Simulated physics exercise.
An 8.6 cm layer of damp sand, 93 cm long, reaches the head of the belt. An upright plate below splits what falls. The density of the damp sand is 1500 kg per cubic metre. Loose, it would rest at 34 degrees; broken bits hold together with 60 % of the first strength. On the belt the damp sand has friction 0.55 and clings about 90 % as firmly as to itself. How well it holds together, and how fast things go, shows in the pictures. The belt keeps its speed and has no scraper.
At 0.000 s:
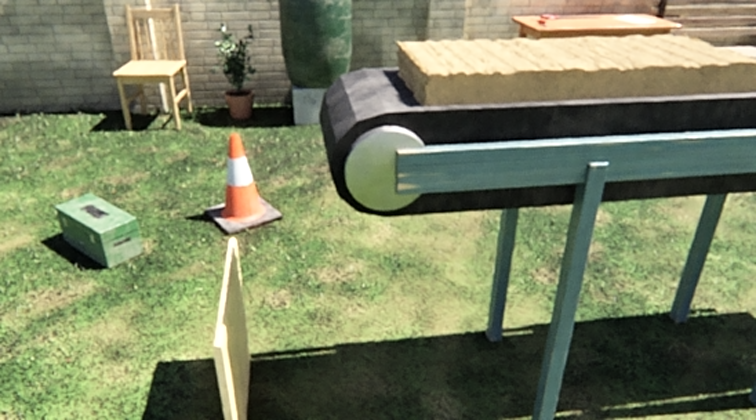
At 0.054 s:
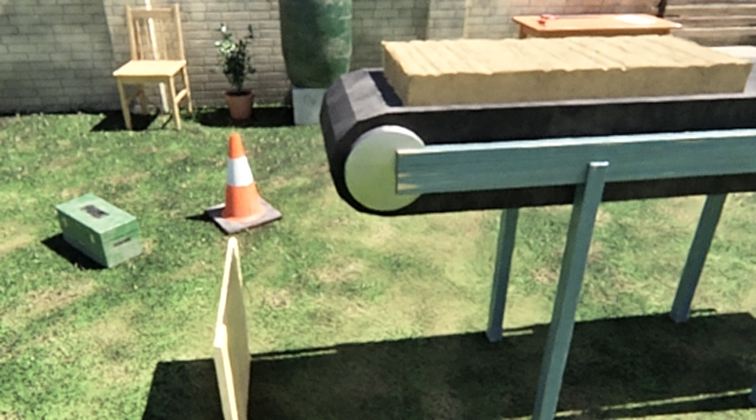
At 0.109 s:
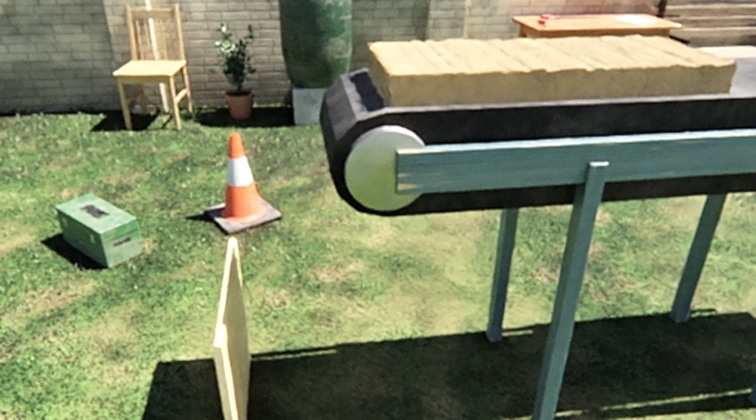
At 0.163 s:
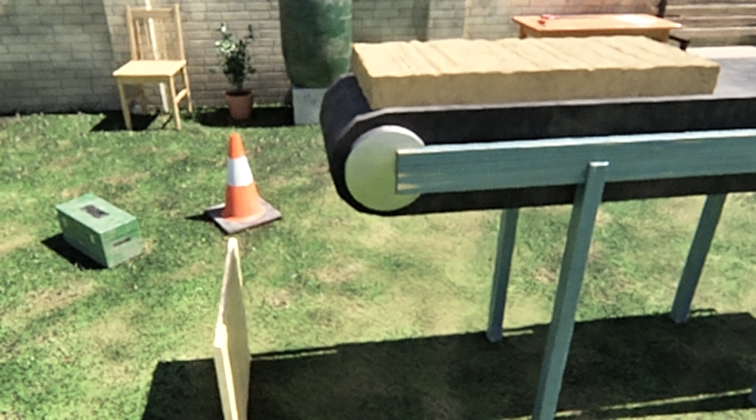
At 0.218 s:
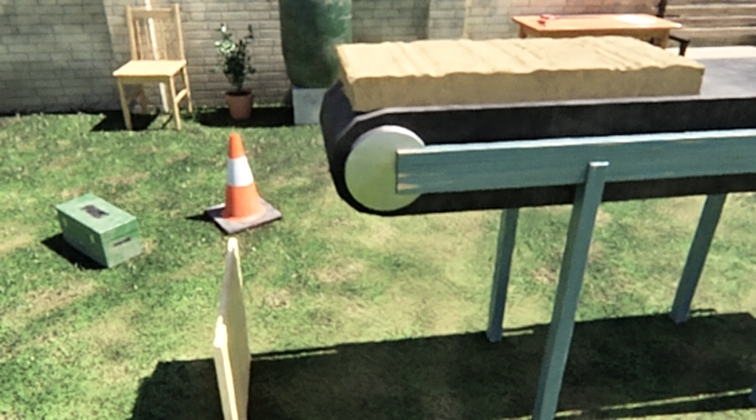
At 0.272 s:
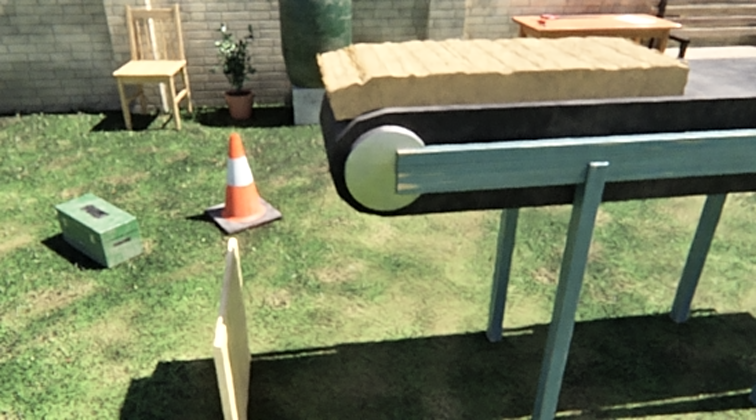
A thick tan slab rides left along the conveyor belt, its front edge passing over the roller.
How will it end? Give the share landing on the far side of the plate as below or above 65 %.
It comes out below 65 %.
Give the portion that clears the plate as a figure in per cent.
Near 1 %.
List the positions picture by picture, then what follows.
The first picture shows leading edge of the damp sand at (426, 95).
The second picture shows leading edge of the damp sand at (409, 77).
The third picture shows leading edge of the damp sand at (390, 78).
The fourth picture shows leading edge of the damp sand at (372, 105), 4 % of it past the top of the roller, in one piece.
The fifth picture shows leading edge of the damp sand at (353, 90), 9 % of it past the top of the roller, in one piece.
The sixth picture shows leading edge of the damp sand at (331, 98), 13 % of it past the top of the roller, cracking.
After 0.59 s, 0 % is beyond the plate's line.
After 0.96 s, 0 % is beyond the plate's line.
After 1.33 s, 1 % is beyond the plate's line.
After 1.70 s, 1 % is beyond the plate's line.
After 2.95 s, at the end, 1 % is beyond the plate's line.
